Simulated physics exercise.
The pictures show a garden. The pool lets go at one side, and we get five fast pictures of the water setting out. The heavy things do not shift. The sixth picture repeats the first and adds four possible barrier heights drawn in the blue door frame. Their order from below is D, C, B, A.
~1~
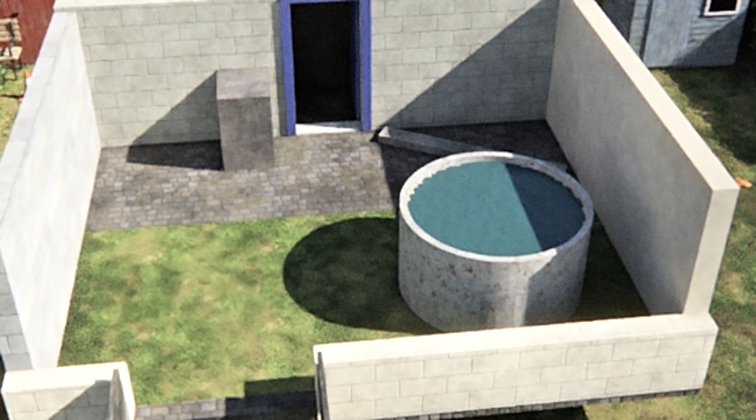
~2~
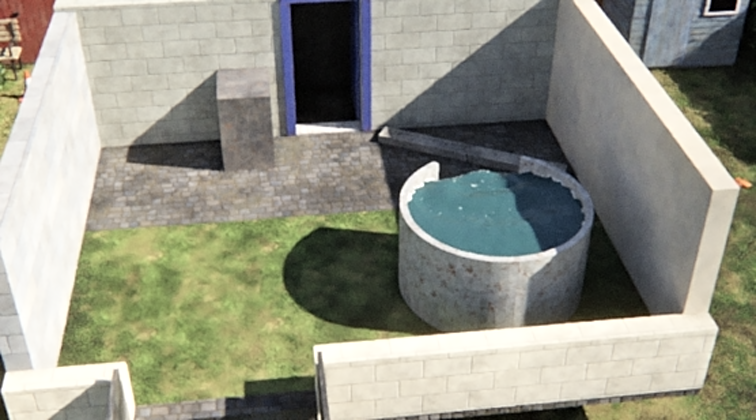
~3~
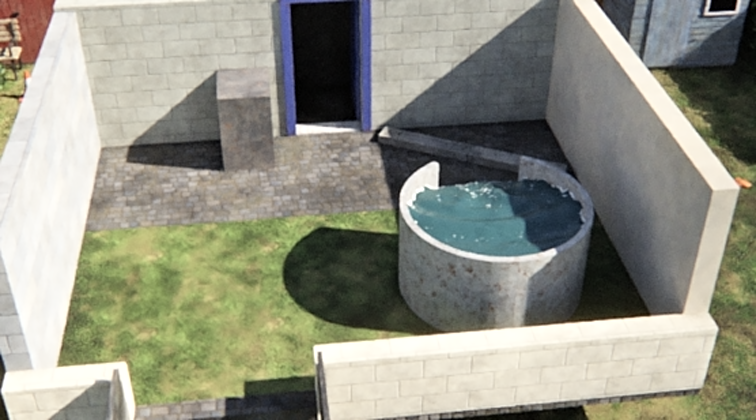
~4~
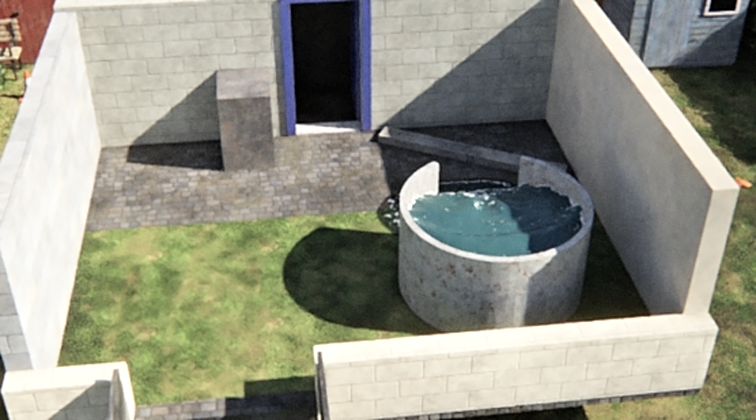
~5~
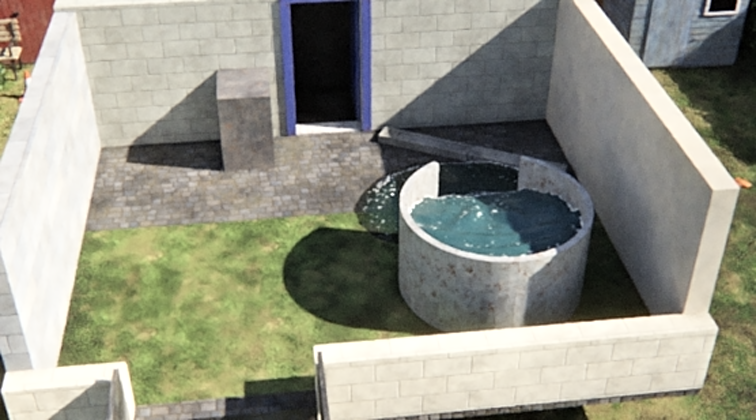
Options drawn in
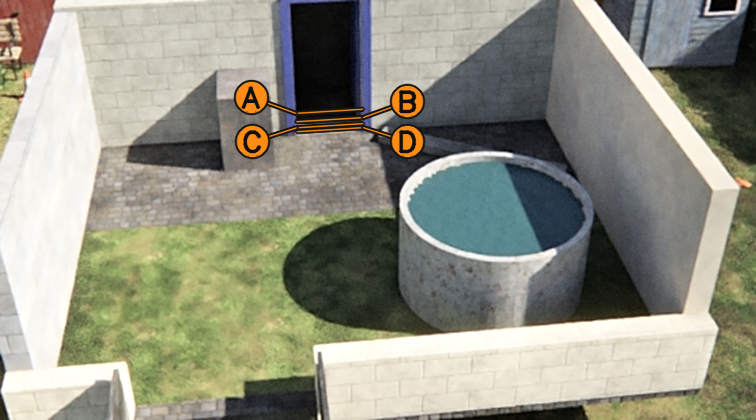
Water in a round stone pool inside a walled garden begins to churn as a gap appears in the pool's back rim, then its level lowers while water spreads over the paving behind, toward the blue doorway's side.
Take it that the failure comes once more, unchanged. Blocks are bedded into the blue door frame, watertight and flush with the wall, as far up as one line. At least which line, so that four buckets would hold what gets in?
A.
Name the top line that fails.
B it is.
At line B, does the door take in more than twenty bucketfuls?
No, less.
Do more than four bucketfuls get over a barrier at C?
Yes, that goes wrong.
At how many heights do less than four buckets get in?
One of them.
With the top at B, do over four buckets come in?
Yes.
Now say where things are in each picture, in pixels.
In the first frame, water in the pool at rest, its middle at (495, 209); foot of the blue doorway at (330, 133); open gate at (220, 350).
In the second frame, water covers 1 % of the ground, its front hidden from here.
In the third frame, water covers 3 % of the ground, its front hidden from here.
In the fourth frame, water covers 7 % of the ground, its front hidden from here.
In the fifth frame, 12 % of the ground under water, visible out to (373, 215).
In orange, A at (329, 111); B at (329, 119); C at (330, 125); D at (330, 129); from the bottom up D, C, B, A.
If A is chosen, a splash gets over, under a bucket.
If B is chosen, about 8 bucketfuls get in.
If C is chosen, some 25 bucketfuls get in.
If D is chosen, dozens of bucketfuls pour in.
